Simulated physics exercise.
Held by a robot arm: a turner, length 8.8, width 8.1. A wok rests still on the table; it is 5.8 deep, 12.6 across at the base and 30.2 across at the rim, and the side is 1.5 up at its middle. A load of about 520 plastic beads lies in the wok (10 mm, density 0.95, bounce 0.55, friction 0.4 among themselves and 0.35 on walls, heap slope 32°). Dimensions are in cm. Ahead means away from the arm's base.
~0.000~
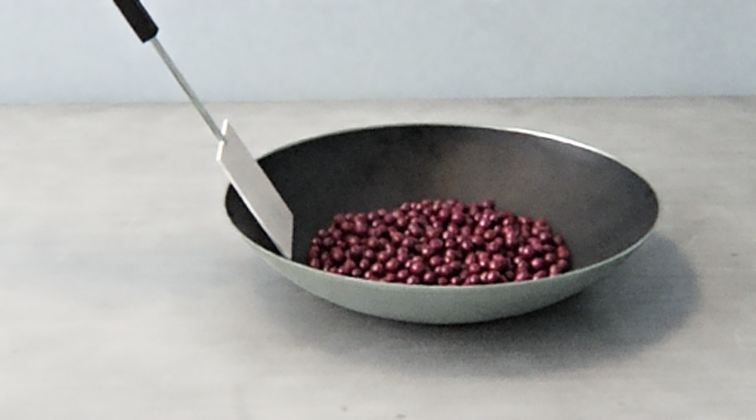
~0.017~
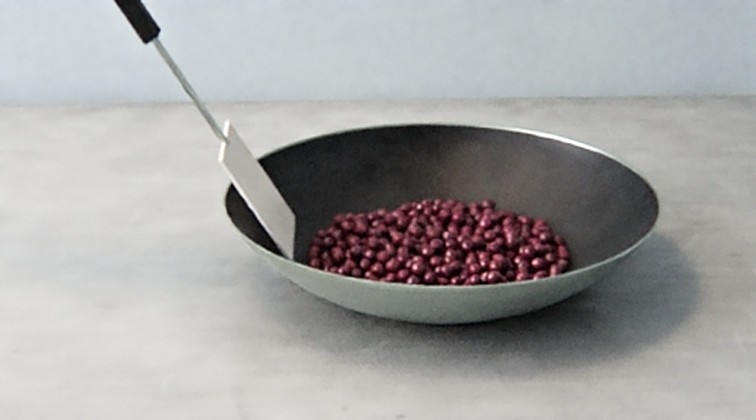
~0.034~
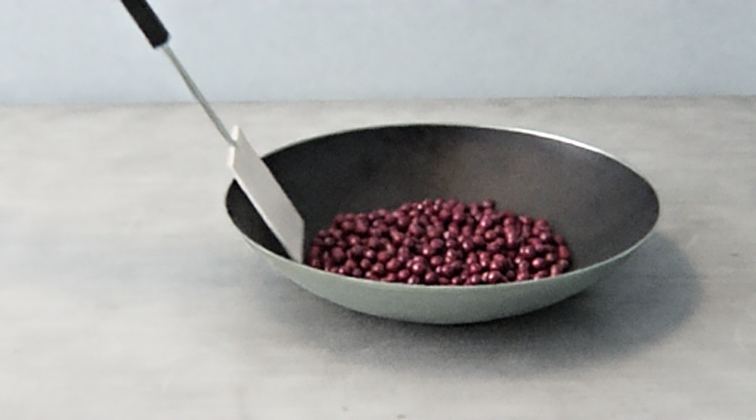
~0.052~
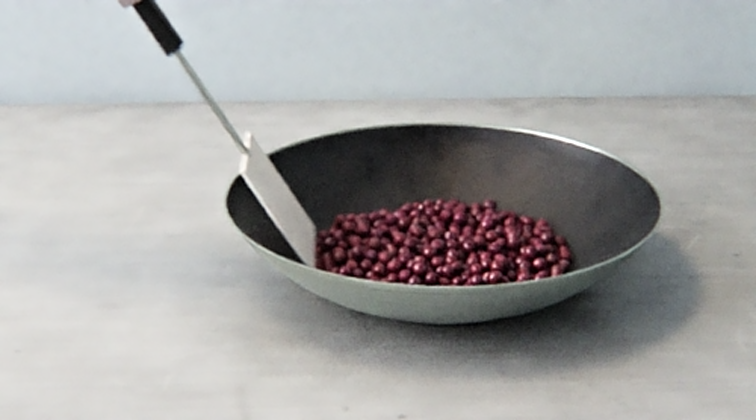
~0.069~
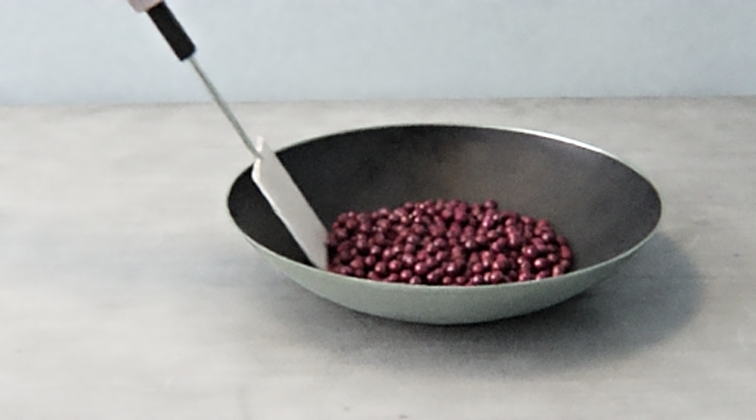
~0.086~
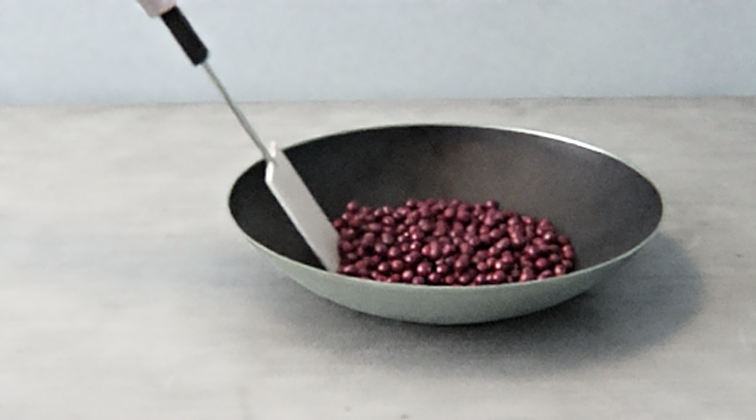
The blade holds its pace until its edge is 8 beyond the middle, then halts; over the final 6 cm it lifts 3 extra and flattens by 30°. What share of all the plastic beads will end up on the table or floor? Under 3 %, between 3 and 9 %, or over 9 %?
Under 3 %.
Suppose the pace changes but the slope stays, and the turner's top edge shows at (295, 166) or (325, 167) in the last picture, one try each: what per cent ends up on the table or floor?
Near 0 per cent in the first try and near 10 per cent in the second.
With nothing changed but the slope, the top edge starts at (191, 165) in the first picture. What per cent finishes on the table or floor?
0 percent or thereabouts.
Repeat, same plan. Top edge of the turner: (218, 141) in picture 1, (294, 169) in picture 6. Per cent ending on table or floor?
My guess would be close to 0 per cent.
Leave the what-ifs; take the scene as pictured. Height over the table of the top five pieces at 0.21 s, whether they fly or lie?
About 3 cm.
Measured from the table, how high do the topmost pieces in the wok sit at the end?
5.0 cm.
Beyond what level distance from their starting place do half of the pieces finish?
About 4 centimetres.
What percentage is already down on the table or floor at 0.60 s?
Share at that moment: About 0 %.
After 0.21 s, sloping 59°, highest piece 3 above the table; 517 in the wok.
After 0.34 s, sloping 48°, highest piece 4 above the table; 517 in the wok.
After 0.60 s, sloping 29°, highest piece 5 above the table; 517 in the wok.
After 1.65 s, sloping 29°, highest piece 5 above the table; 517 in the wok.
At rest, 517 in the wok. That is 0 % on the table or floor.
